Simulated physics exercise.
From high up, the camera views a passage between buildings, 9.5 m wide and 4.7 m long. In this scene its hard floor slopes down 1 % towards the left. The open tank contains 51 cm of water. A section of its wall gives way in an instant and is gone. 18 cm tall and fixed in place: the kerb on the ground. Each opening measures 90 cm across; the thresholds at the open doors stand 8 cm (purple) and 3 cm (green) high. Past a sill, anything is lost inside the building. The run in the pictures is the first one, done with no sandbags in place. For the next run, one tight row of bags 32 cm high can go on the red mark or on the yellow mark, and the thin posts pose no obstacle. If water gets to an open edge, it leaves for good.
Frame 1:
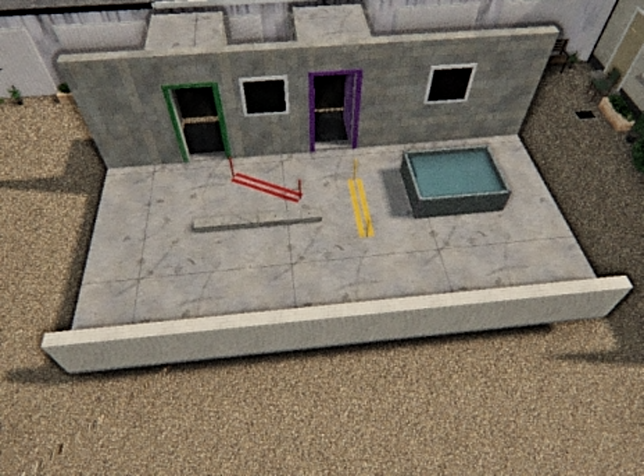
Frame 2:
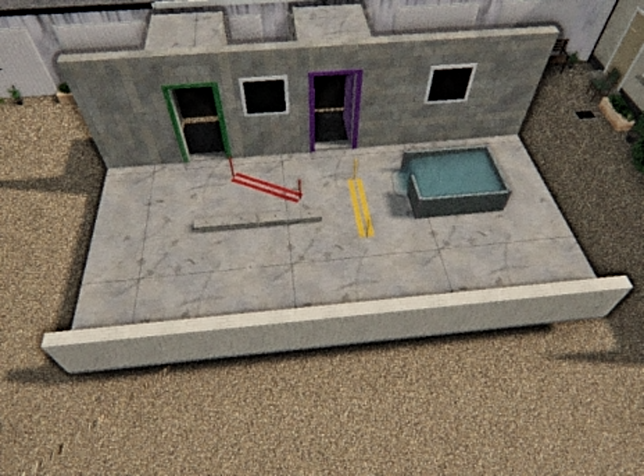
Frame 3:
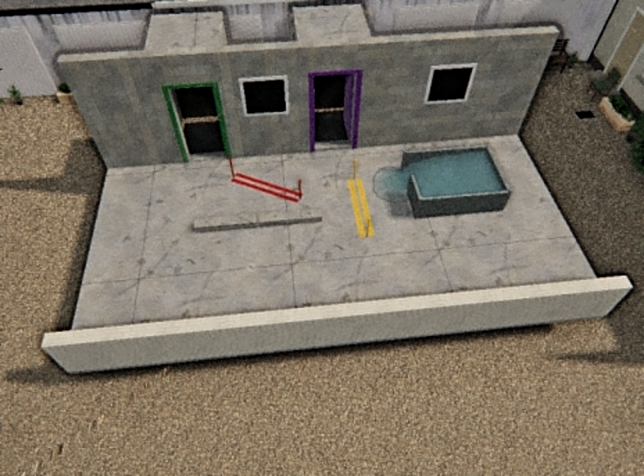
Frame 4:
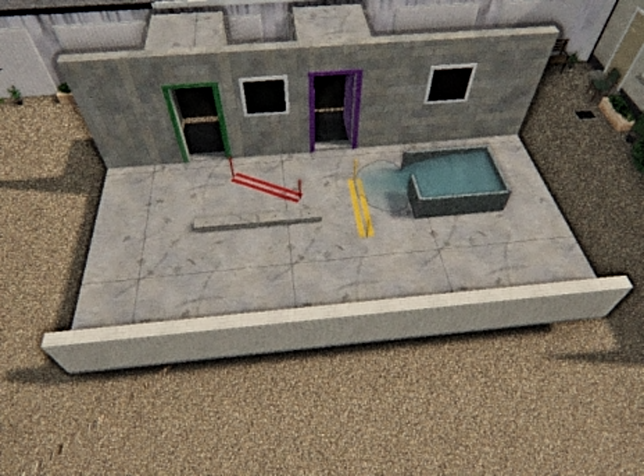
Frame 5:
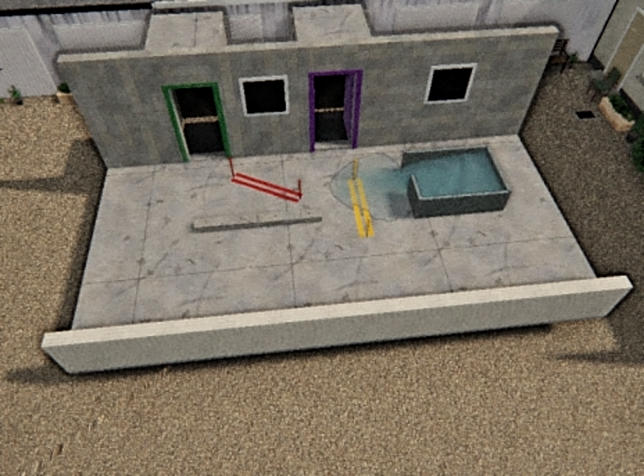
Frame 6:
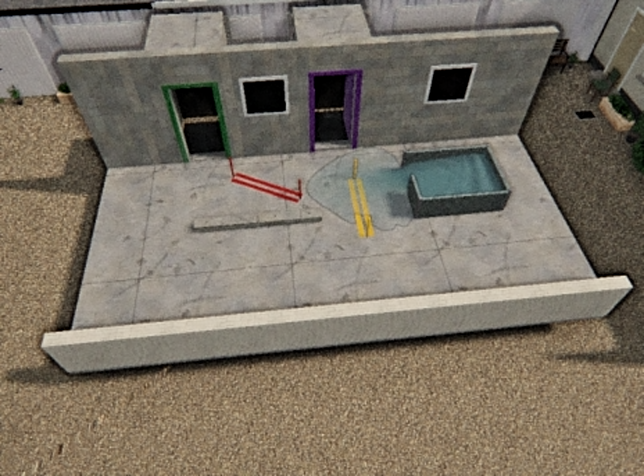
A walled concrete yard held an open tank of water until part of the tank's left side vanished, and water poured out, spreading left across the floor in a thin sheet past the yellow strips.
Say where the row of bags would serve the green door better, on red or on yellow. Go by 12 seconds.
On yellow.
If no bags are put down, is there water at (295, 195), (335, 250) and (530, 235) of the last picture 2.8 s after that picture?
One by one, I'd say swamped, swamped and spared.
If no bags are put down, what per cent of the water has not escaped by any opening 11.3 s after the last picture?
Share: About 44 %.
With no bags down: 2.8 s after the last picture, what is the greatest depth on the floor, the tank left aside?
16 cm.
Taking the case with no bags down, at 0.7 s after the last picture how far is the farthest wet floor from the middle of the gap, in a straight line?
I'd say close to 3.8 m.
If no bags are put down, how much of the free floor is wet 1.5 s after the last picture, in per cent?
Something near 25 per cent.
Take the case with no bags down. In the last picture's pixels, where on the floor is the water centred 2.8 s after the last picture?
I'd say somewhere about (339, 193).
Then, 0.7 s after the last picture water covers 15 % of the floor and is deepest (26 cm) near (400, 182) in the run without bags; in at the green door, 0 L with no bags, 0 L with the row on red, 0 L on yellow.
Then, 1.5 s after the last picture water covers 25 % of the floor and is deepest (20 cm) near (400, 182) in the run without bags; in at the green door, 0 L with no bags, 0 L with the row on red, 0 L on yellow.
Then, 2.8 s after the last picture water covers 40 % of the floor and is deepest (16 cm) near (400, 182) in the run without bags; in at the green door, 2 L with no bags, 18 L with the row on red, 0 L on yellow.
Then, 6.3 s after the last picture water covers 40 % of the floor and is deepest (8 cm) near (400, 182) in the run without bags; in at the green door, 4 L with no bags, 38 L with the row on red, 0 L on yellow.
Then, 11.3 s after the last picture water covers 30 % of the floor and is deepest (4 cm) near (400, 182) in the run without bags; in at the green door, 4 L with no bags, 43 L with the row on red, 0 L on yellow.
